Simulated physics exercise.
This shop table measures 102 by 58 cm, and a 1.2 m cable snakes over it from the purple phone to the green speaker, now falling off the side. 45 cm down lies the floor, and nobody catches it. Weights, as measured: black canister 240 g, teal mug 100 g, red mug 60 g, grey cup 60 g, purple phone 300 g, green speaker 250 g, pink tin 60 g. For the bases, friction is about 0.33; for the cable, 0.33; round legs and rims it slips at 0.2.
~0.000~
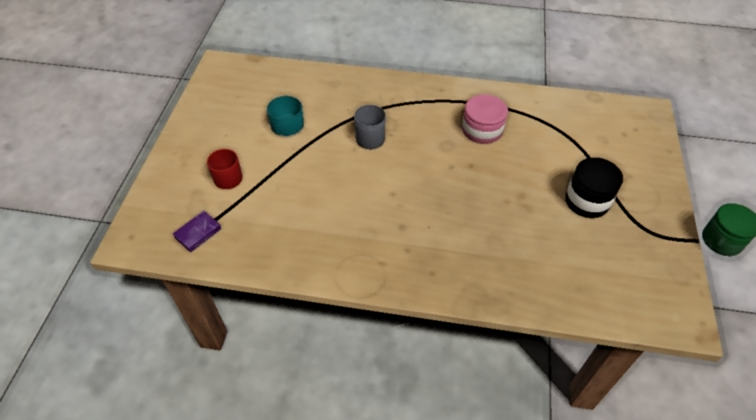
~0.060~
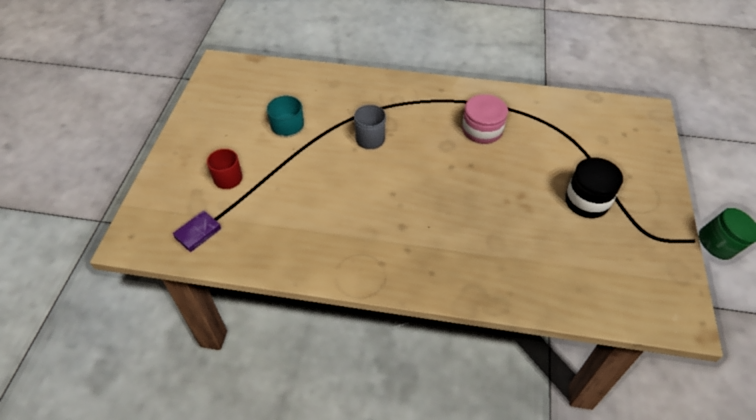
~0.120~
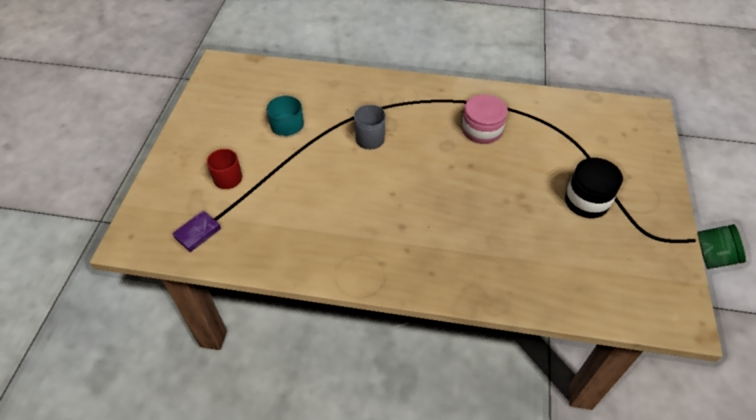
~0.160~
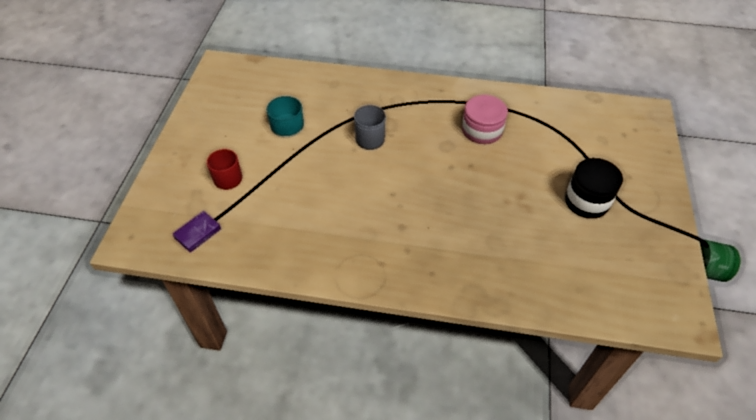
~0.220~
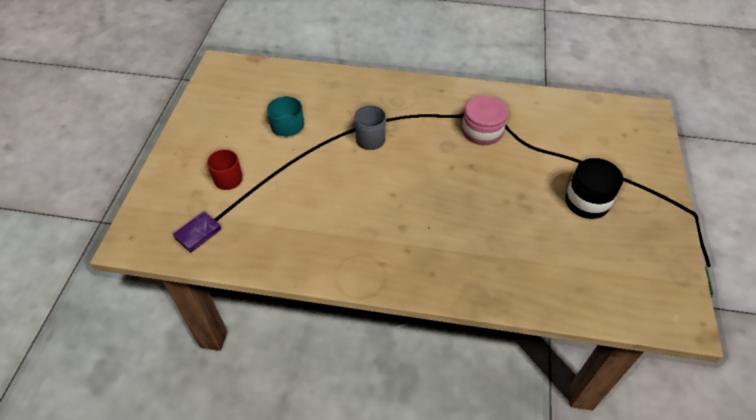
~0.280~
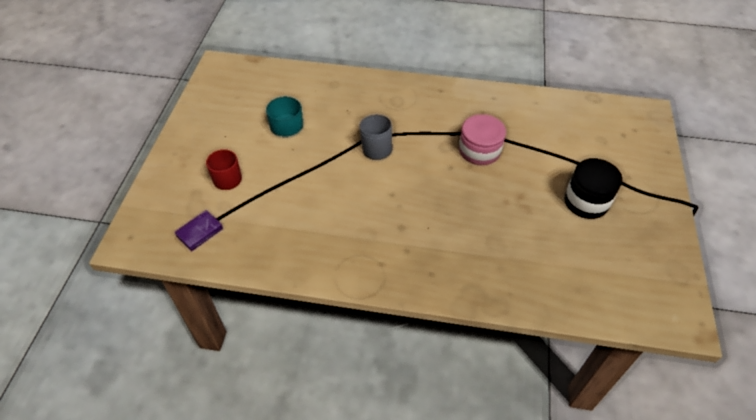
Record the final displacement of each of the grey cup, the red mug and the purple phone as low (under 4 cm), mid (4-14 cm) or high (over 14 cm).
Grey cup - high; red mug - low; purple phone - mid.
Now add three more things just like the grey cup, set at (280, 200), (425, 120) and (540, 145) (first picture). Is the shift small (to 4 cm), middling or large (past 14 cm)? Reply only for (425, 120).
There it moves a long way.
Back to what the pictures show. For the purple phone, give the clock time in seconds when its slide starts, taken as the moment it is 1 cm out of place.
For the purple phone, 0.32 seconds.
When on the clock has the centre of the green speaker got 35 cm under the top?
Answer: 0.40 s on the clock.
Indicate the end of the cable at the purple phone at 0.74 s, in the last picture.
Somewhere around (274, 226) in the final picture.
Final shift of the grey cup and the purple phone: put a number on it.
The grey cup ends up over the edge, while the purple phone moves about 10 cm.
After 0.5 s, the cable's tail end at (261, 226); grey cup 34 cm off its start, purple phone 7 cm off its start, pink tin 36 cm off its start.
After 0.7 s, the cable's tail end at (274, 226); grey cup over the edge, purple phone 10 cm off its start, pink tin over the edge.
After 1.0 s, the cable's tail end at (274, 226); grey cup over the edge, purple phone 10 cm off its start at (253, 217), pink tin over the edge.
After 1.2 s, the cable's tail end at (274, 226); grey cup over the edge, purple phone 10 cm off its start, pink tin over the edge.
After 2.4 s, the cable's tail end at (274, 226); grey cup over the edge, purple phone 10 cm off its start at (253, 217), red mug 0 cm off its start at (222, 160), pink tin over the edge.
